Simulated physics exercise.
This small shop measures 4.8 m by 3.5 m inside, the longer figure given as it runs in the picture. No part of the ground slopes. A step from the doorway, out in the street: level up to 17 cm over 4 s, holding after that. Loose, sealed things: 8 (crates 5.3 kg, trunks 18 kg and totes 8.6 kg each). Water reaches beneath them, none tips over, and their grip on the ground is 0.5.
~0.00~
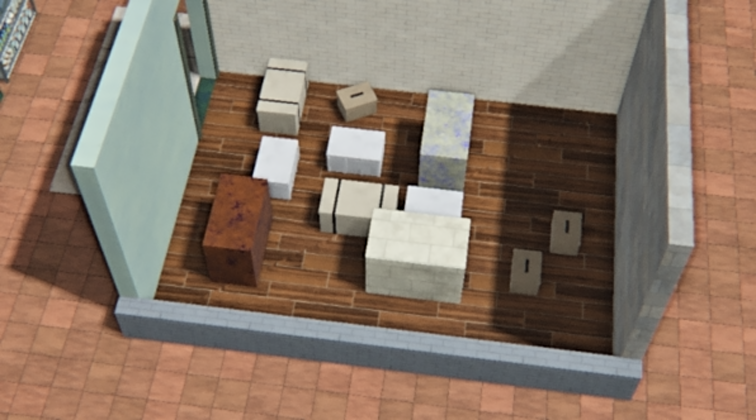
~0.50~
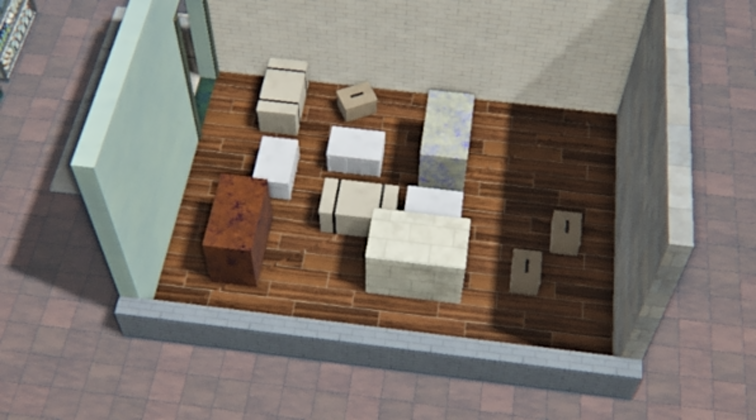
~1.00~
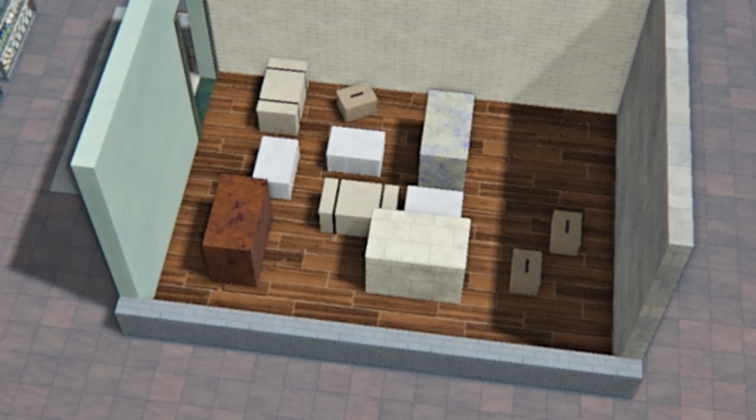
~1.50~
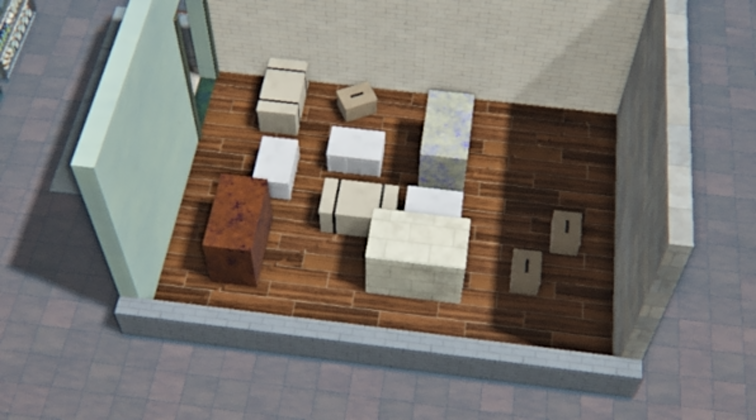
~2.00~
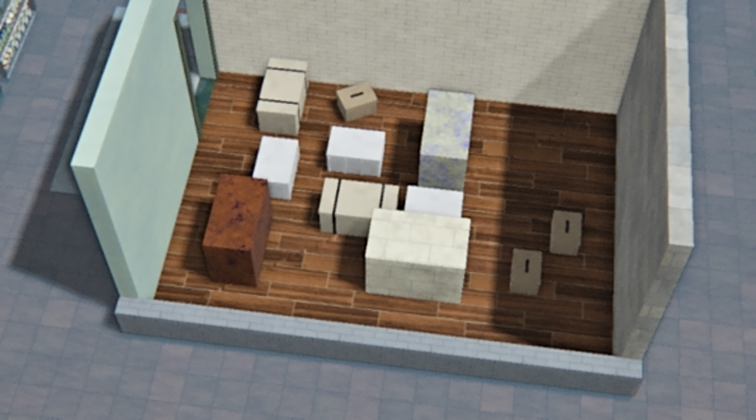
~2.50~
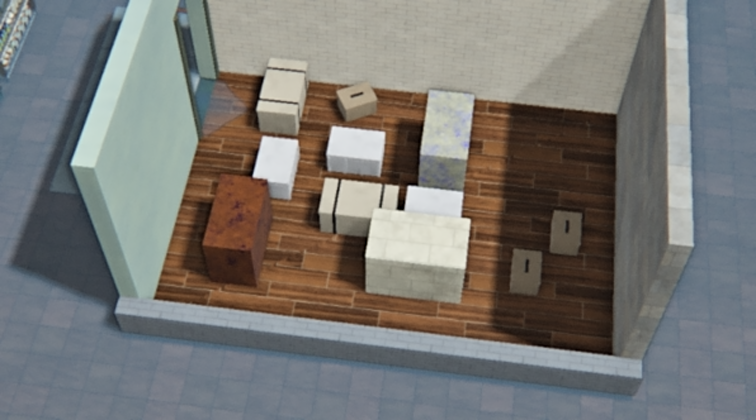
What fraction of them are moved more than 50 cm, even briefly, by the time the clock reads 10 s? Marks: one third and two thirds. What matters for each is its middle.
The shifted amount is moderate, between a third and two thirds.
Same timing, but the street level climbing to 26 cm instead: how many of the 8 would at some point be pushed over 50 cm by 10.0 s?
Then 7.
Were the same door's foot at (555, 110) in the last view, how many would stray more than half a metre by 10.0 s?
The answer would then be 1.
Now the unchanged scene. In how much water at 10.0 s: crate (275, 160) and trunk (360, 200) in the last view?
Around 5 cm and 5 cm.
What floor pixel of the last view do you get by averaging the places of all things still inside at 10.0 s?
Close to (446, 213).
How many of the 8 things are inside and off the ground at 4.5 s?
Just then, the number is 0.
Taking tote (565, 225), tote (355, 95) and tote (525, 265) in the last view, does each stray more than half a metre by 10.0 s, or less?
One by one: Below; above; below.
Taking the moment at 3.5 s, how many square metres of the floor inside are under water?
Around 1.0 m2 of it.
After 3.5 s 0 of 8 are over 50 cm from their spots; 0 afloat.
After 4.5 s 1 of 8 are over 50 cm from their spots; 0 afloat.
After 7.0 s 3 of 8 are over 50 cm from their spots; 2 afloat.
After 10.0 s 5 of 8 are over 50 cm from their spots, and 5 have been at some point; 4 afloat.
